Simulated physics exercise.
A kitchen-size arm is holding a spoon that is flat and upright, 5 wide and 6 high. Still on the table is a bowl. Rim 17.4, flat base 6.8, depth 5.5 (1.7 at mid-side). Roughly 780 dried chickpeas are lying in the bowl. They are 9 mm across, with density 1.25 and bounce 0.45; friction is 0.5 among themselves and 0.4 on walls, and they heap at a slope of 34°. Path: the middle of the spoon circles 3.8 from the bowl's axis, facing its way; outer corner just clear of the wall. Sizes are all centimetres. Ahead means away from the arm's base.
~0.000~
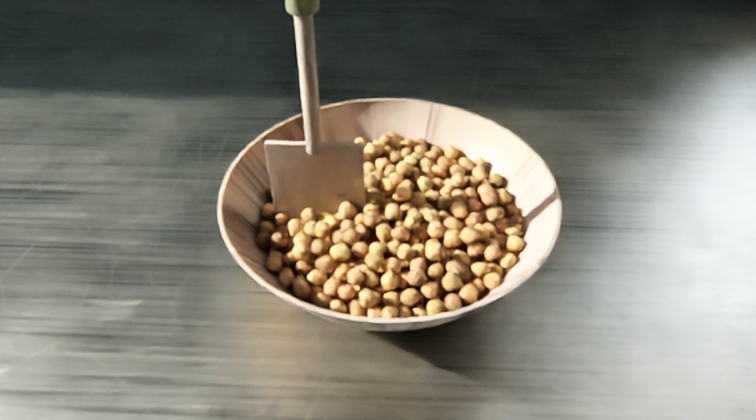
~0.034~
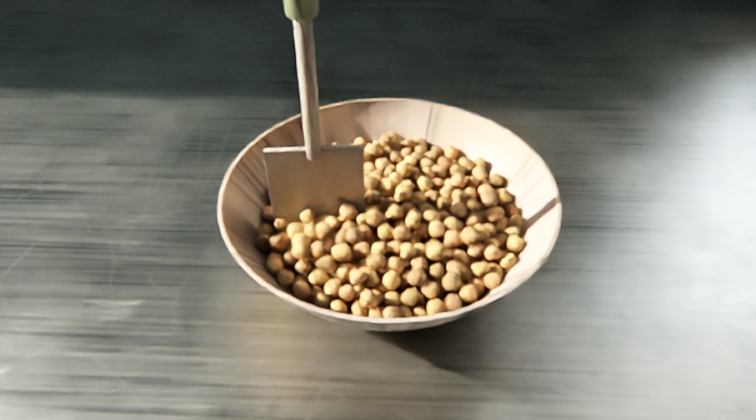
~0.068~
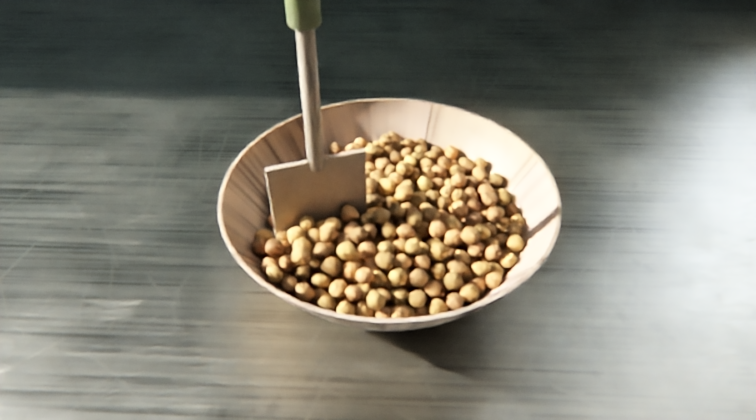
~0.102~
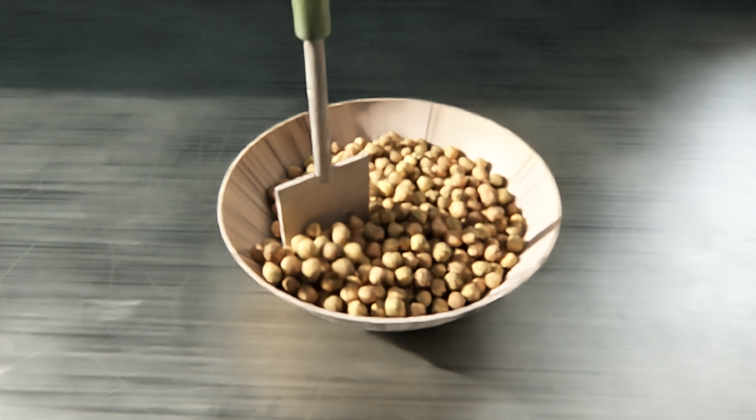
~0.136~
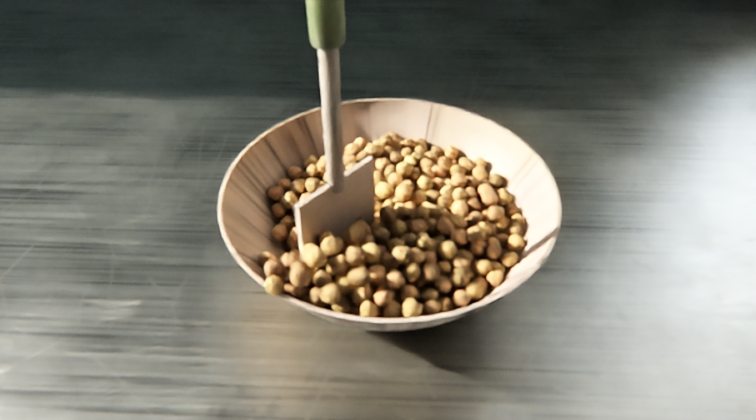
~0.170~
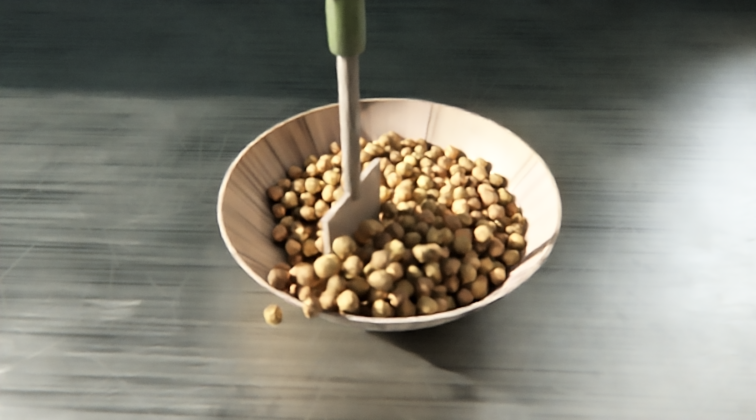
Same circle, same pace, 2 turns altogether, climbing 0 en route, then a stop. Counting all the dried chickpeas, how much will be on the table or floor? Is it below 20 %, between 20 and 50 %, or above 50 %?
Between 20 and 50 %.
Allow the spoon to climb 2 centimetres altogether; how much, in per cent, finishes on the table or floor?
That works out to some 20 per cent.
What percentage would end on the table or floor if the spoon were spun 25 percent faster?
Estimated share: Near 40 %.
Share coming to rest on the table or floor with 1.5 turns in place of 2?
Estimate: About 30 percent.
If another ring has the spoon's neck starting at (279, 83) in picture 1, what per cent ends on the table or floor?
15 %.
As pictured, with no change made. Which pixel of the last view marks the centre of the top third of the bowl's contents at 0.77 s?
Upper-third centre: Approx. (291, 184) px.
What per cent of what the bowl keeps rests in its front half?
Roughly 65 percent of it.
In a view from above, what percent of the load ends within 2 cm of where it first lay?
Around 10 in a hundred, roughly.
By 0.77 s, 323° round, highest piece 8 above the table; 631 in the bowl, 125 on the table or floor, 19 in flight or on the tool.
By 1.37 s, 222° round, highest piece 8 above the table; 537 in the bowl, 230 on the table or floor, 8 in flight or on the tool.
By 1.87 s, 0° round, highest piece 6 above the table; 509 in the bowl, 266 on the table or floor.
By 2.57 s, 0° round, highest piece 6 above the table; 509 in the bowl, 266 on the table or floor.
Final count, 509 in the bowl, 266 on the table or floor. That is 34 % on the table or floor.
